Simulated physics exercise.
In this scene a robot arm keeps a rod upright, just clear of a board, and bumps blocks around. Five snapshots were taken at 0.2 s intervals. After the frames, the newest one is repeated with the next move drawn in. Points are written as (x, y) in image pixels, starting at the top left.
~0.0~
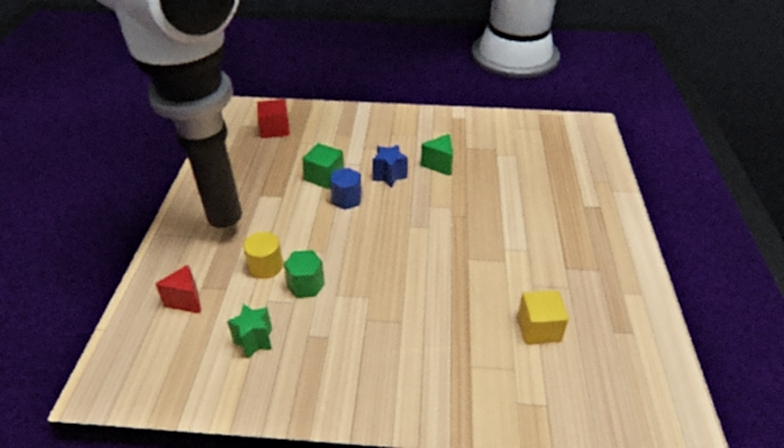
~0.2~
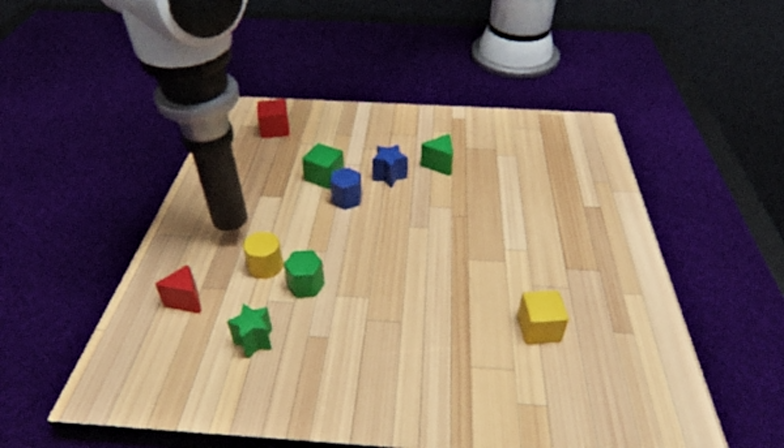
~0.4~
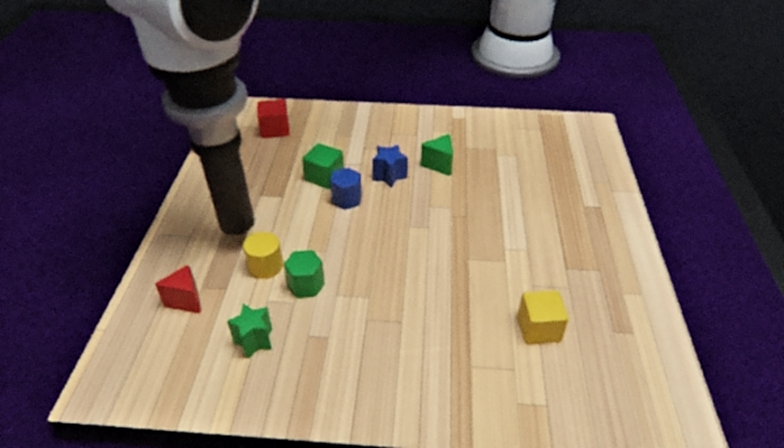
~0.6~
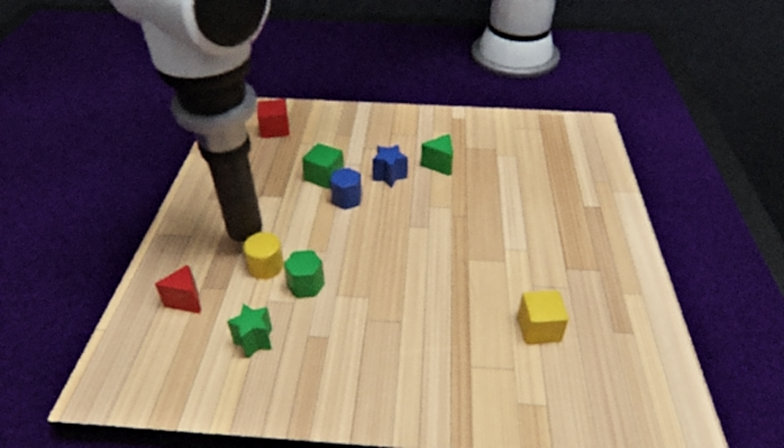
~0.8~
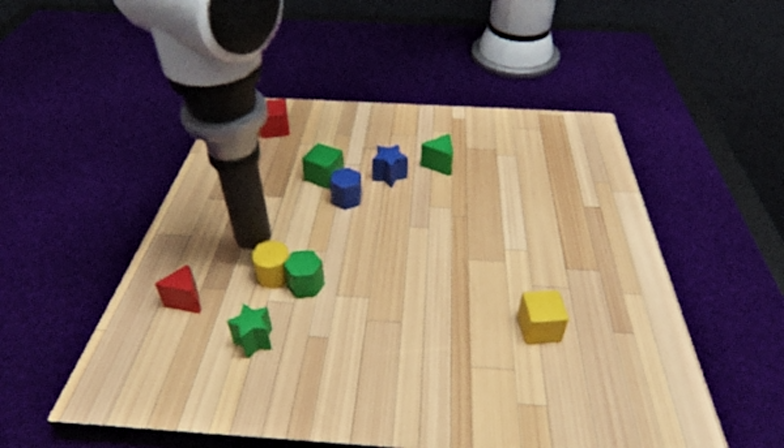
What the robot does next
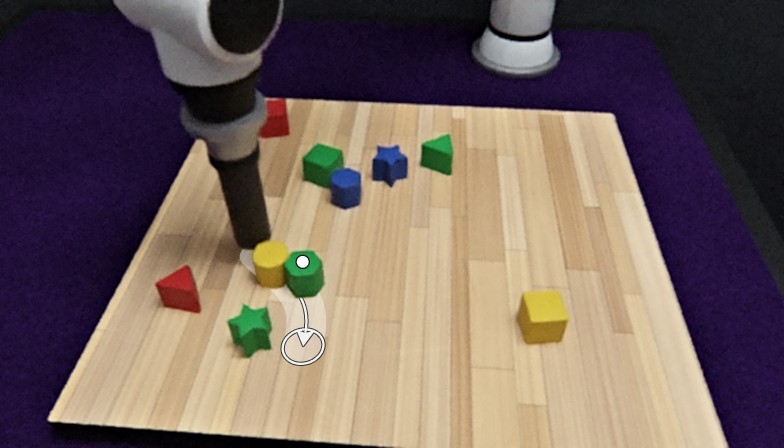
A robot arm with a dark rod reaches down over the left side of a pale wooden board on purple cloth, seen from above at an angle by a still camera. A yellow cylinder, green hexagon, green star and red triangle sit near it, with red, green and blue blocks behind and a yellow cube at right. The rod slides slowly right and nearer, then nudges the cylinder toward the hexagon.
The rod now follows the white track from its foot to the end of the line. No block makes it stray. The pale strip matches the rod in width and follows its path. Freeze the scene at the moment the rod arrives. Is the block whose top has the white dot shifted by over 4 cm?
I expect so.
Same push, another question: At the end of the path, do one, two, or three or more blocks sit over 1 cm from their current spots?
Blocks displaced: 2.
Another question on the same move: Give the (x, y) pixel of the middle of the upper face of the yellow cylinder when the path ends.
I'd say the yellow cylinder ends with its top centre at (304, 359).
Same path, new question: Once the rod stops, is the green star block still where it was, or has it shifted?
Left where it is.
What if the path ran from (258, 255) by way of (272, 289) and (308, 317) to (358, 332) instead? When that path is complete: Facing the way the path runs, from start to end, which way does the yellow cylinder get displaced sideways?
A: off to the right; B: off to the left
Choice A: Off to the right.
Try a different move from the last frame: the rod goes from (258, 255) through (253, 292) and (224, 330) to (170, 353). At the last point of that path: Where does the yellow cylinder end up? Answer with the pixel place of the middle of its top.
It ends at (280, 287).
Path on the board, from (258, 255) through (284, 278) and (305, 307) to (303, 346); the dot is on the green hexagon.
The first path, step by step. One third of the way, rod (281, 262); yellow cylinder (290, 283); green hexagon (329, 278), turned 80° anticlockwise.
Two thirds of the way, rod (302, 291); yellow cylinder (303, 316); green hexagon (340, 286).
At the end, rod (300, 330); green star block in place; yellow cylinder (304, 359); green hexagon (342, 290), turned 145° anticlockwise.
